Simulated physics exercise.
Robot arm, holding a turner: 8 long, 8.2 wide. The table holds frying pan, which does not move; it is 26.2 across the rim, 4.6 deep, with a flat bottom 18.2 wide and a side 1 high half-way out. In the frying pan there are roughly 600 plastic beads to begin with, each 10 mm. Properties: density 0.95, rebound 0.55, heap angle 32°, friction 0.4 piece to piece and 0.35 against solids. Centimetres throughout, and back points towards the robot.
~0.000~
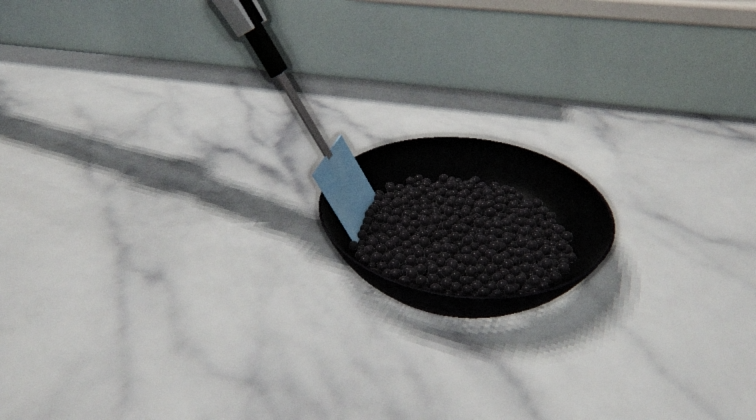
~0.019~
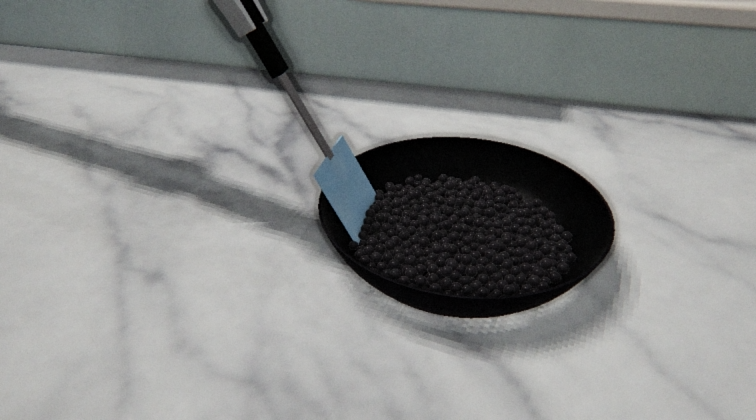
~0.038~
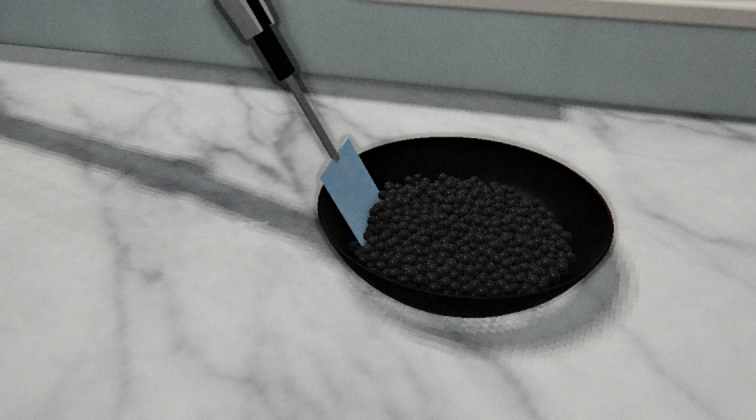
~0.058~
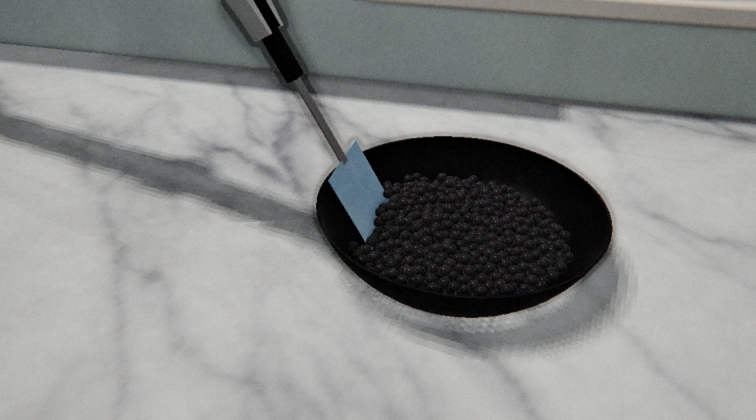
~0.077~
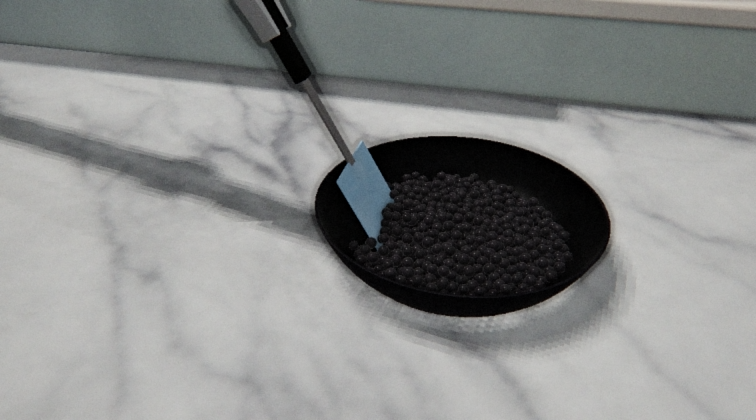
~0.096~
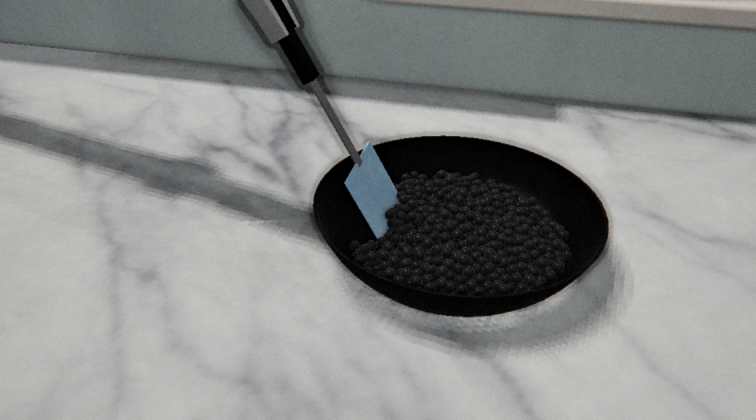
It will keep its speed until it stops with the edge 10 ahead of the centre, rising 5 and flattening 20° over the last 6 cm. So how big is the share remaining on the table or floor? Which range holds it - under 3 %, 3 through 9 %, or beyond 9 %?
The range 3 through 9 % holds it.
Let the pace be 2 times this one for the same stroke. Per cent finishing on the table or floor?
Near 15 in a hundred.
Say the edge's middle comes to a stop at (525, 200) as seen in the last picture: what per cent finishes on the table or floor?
Roughly 0 per cent, I'd say.
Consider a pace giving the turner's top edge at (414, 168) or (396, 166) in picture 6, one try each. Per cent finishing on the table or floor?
About 20 and 15 per cent.
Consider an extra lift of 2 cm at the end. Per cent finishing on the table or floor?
About 5 %.
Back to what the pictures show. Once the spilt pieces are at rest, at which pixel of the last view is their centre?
Around (747, 281).
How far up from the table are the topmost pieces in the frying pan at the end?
Close to 4.5 centimetres high.
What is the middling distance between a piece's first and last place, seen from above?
Some 3 cm.
After 0.22 s, sloping 61°, highest piece 4 above the table; 605 in the frying pan.
After 0.35 s, sloping 54°, highest piece 5 above the table; 605 in the frying pan.
After 0.62 s, sloping 41°, highest piece 4 above the table; 574 in the frying pan, 31 on the table or floor.
After 1.67 s, sloping 41°, highest piece 4 above the table; 574 in the frying pan, 31 on the table or floor.
In the end, 574 in the frying pan, 31 on the table or floor. That is 5 % on the table or floor.
